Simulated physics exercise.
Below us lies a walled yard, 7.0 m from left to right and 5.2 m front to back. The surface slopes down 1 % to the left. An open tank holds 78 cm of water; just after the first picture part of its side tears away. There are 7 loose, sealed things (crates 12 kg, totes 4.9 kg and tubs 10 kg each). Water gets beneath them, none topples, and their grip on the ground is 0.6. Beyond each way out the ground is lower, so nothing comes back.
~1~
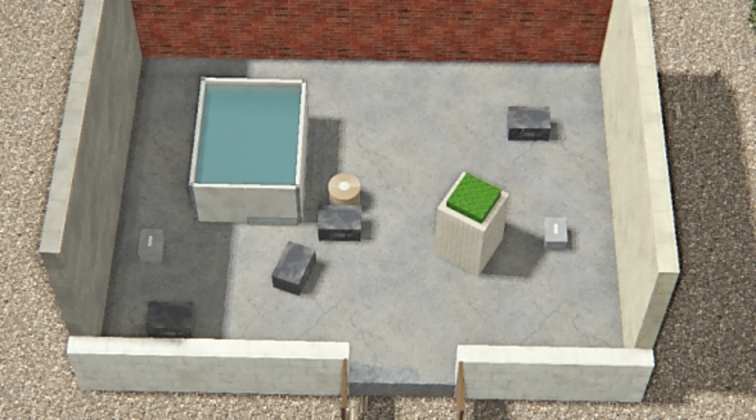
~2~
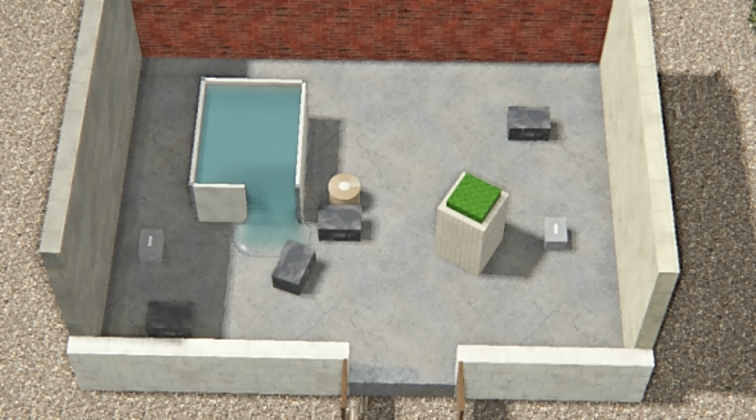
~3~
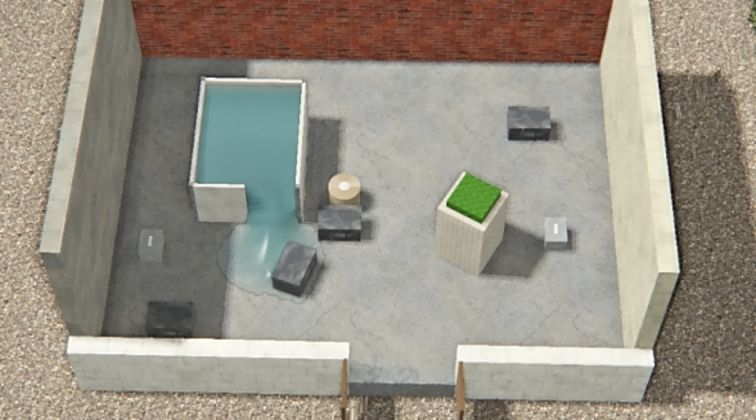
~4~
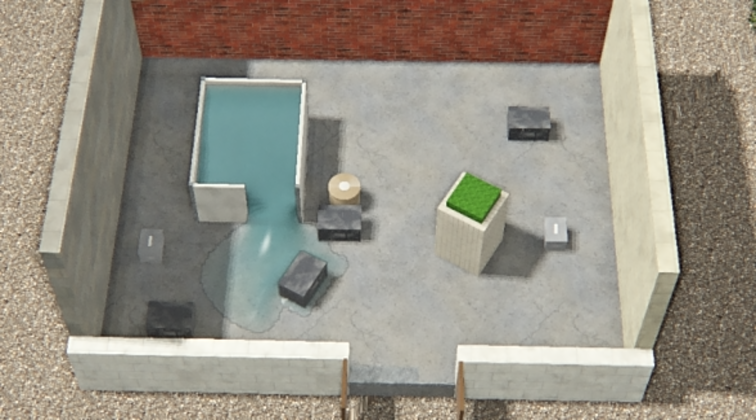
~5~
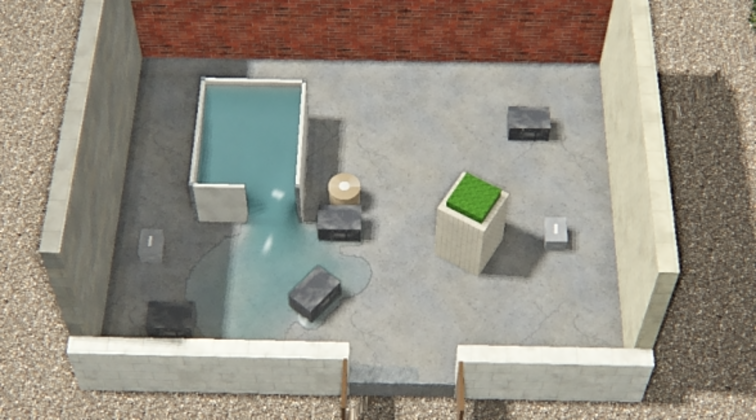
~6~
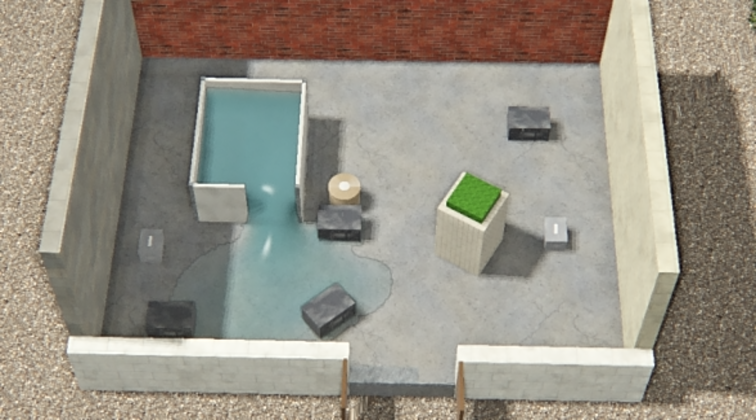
A walled concrete yard with a red brick back wall and a gap in its low front wall is seen from high above by a still camera. A pale tank of blue-green water stands at left, with dark and light grey boxes, a tan round object and a grass-topped pale block around the floor. The tank's front opens at its right side, water spreads forward and sideways, and one dark box slides toward the front wall, turning.
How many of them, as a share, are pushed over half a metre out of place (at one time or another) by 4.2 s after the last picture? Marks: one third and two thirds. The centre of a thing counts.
It is from one to two thirds.
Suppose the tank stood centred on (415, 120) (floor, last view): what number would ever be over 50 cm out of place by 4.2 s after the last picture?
In that case 4 of them.
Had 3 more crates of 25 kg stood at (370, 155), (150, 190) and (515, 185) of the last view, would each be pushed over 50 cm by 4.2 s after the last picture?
In turn: Short of it, over, less.
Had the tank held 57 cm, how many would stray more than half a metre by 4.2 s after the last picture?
In that case 3 of them.
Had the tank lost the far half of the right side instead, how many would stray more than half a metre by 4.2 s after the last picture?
Then 2.
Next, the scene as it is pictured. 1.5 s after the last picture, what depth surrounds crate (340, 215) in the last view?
Roughly 1 cm.
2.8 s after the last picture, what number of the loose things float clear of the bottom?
At that moment 0.
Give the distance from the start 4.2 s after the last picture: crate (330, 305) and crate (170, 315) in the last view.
In turn: Gone out, 450 cm.
Then, 0.4 s after the last picture 1 of 7 are over 50 cm from their spots; 0 afloat.
Then, 1.5 s after the last picture 2 of 7 are over 50 cm from their spots; 1 afloat.
Then, 2.8 s after the last picture 3 of 7 are over 50 cm from their spots; 0 afloat.
Then, 4.2 s after the last picture 3 of 7 are over 50 cm from their spots, and 3 have been at some point; 2 afloat.
